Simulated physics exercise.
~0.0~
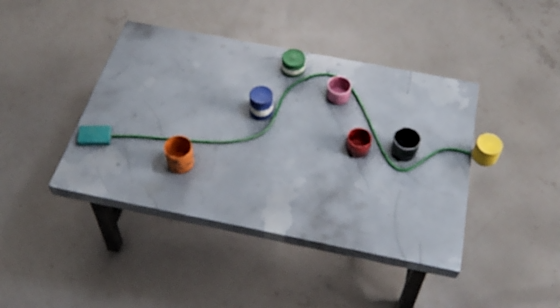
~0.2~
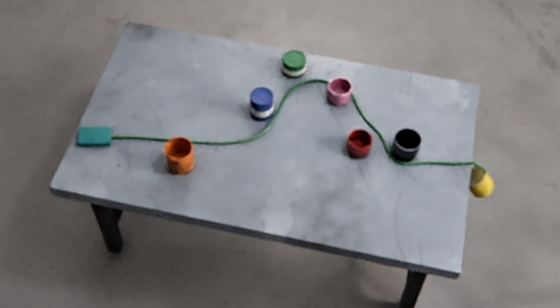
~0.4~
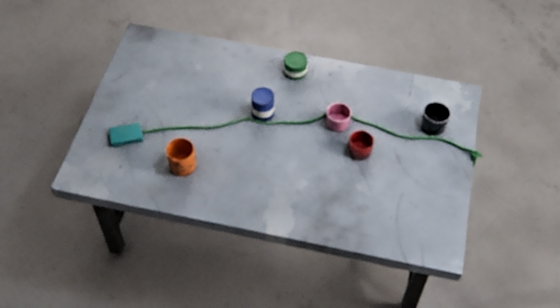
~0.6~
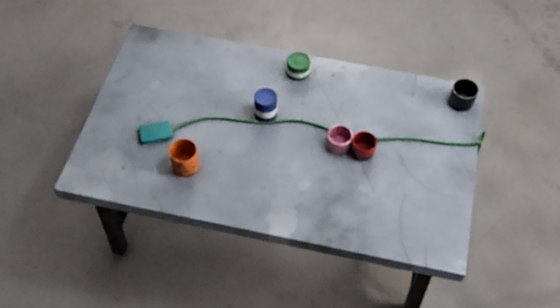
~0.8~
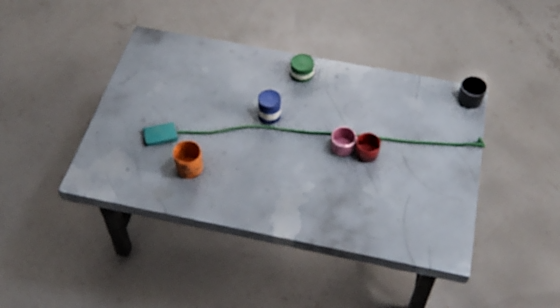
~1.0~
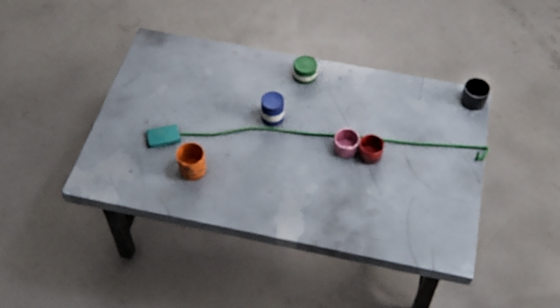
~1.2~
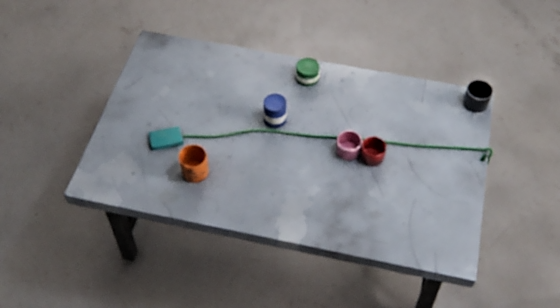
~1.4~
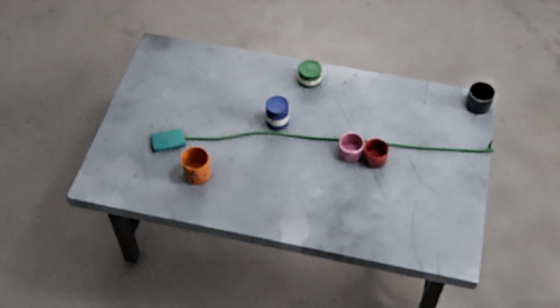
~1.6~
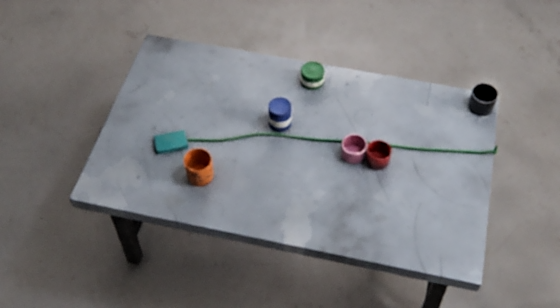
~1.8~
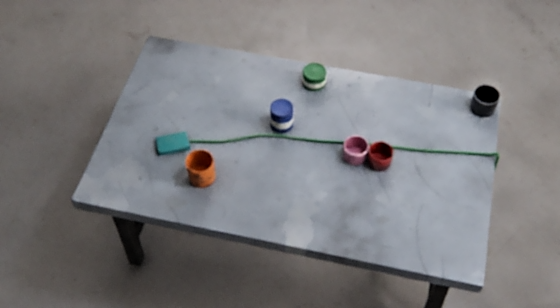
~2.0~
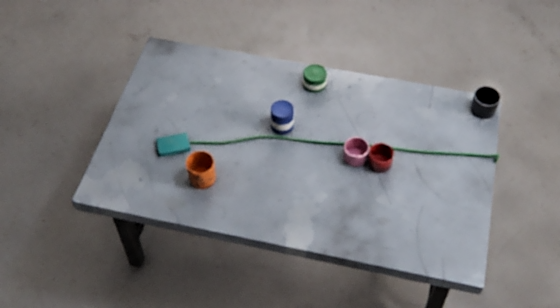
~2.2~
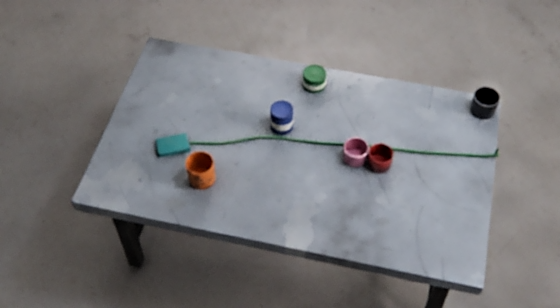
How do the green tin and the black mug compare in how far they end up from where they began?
The green tin hardly moves from its place, while the black mug ends up well away from its start, near the far right corner of the table.
